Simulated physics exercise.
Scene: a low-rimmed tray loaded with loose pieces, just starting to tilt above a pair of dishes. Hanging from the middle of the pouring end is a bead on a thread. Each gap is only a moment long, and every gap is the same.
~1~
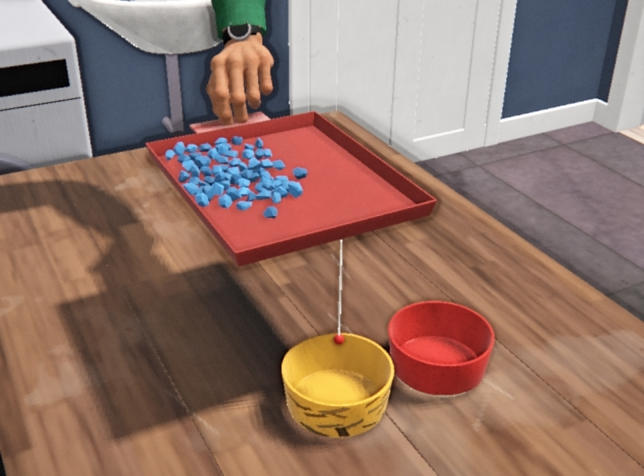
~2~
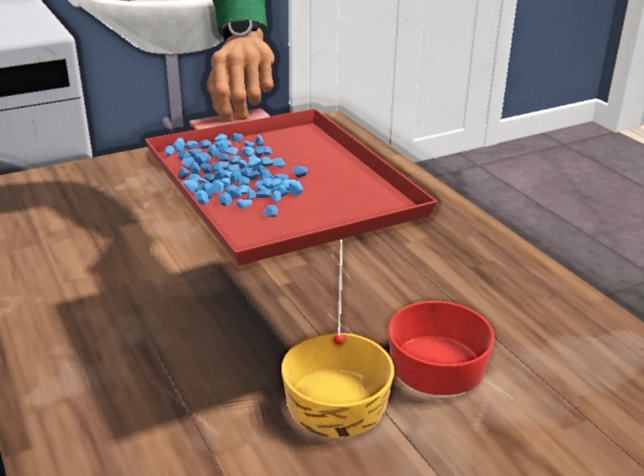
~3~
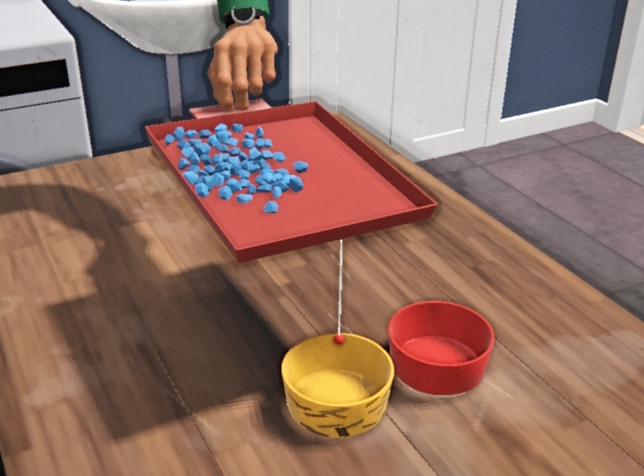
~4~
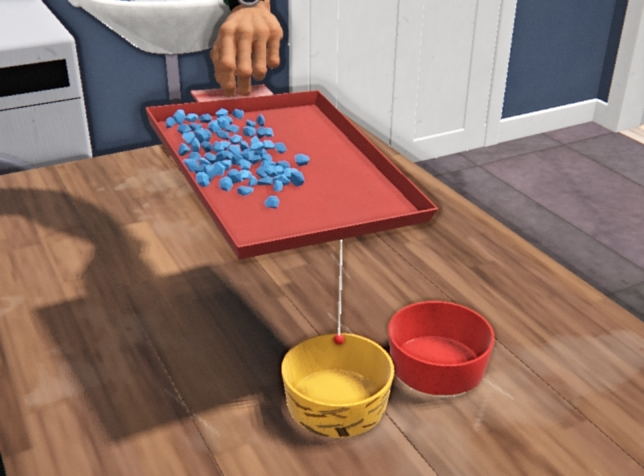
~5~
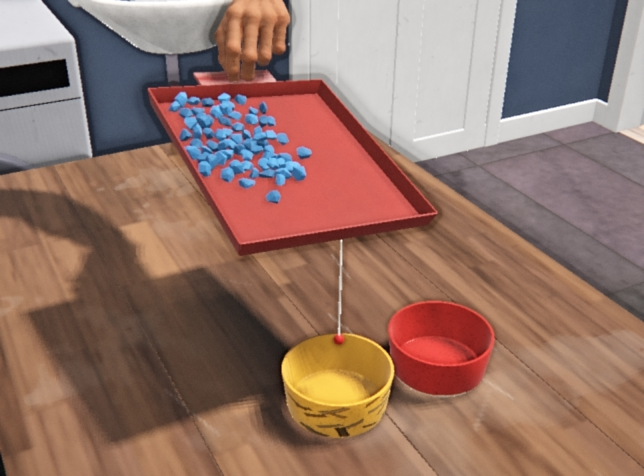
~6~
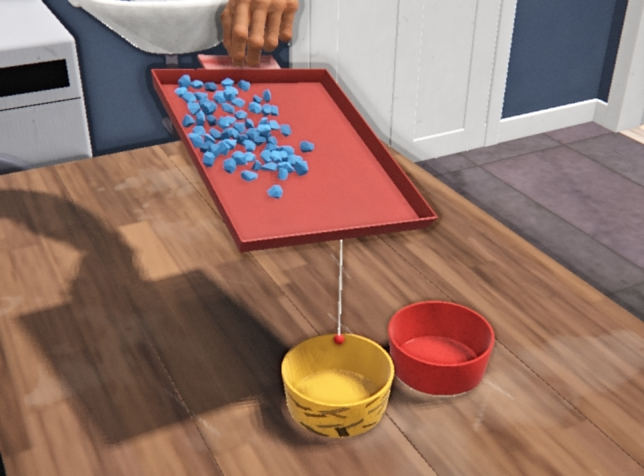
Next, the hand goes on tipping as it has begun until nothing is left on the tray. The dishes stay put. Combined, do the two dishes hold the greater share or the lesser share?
The dishes catch most of the load.
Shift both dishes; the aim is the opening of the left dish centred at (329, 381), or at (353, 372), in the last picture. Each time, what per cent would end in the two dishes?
First placement: 70 per cent; second placement: 70 per cent.
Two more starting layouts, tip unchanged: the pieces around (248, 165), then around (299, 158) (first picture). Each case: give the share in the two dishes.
First case: Close to 80 %; second case: Close to 90 %.
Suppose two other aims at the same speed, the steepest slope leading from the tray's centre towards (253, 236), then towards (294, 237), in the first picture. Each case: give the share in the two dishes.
You'd get 0 per cent the first time and 20 per cent the second time.
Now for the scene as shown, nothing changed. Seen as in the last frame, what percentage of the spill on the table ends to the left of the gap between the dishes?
I make it about 50 percent or so.
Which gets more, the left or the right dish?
More ends in the right one.
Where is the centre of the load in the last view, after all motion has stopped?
Roughly at (435, 365).
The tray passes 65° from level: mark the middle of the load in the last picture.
Look about (389, 224) in the last picture.
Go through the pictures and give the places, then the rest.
In the first picture, corners of the pouring end at (238, 249) and (431, 199), level; middle of the load at (234, 172), aquarium stones; left dish at (365, 416); right dish at (471, 376); bead on its thread at (339, 339).
In the second picture, corners of the pouring end at (238, 249) and (431, 200), level; middle of the load at (234, 169).
In the third picture, corners of the pouring end at (239, 246) and (432, 203), tipped barely, lowest at the right corner; middle of the load at (234, 162).
In the fourth picture, corners of the pouring end at (241, 243) and (432, 207), tipped a little, lowest at the right corner; middle of the load at (235, 150).
In the fifth picture, corners of the pouring end at (243, 240) and (433, 211), tipped a little, lowest at the right corner; middle of the load at (237, 139).
In the sixth picture, corners of the pouring end at (245, 238) and (432, 215), tipped clearly, lowest at the right corner; middle of the load at (240, 128); left dish at (365, 416); right dish at (471, 376).
Soon, tray tipped steeply; most on the tray; a small part in the air.
A while on, tray tipped past a quarter turn; about a quarter on the tray; a stray few in the left dish; about half in the right dish; about a quarter outside both; a small part in the air.
Towards the end, tray tipped past a quarter turn; a small part in the left dish; about two thirds in the right dish; about a third outside both.
Finally, tray tipped past a quarter turn; a small part in the left dish; about two thirds in the right dish; about a third outside both.
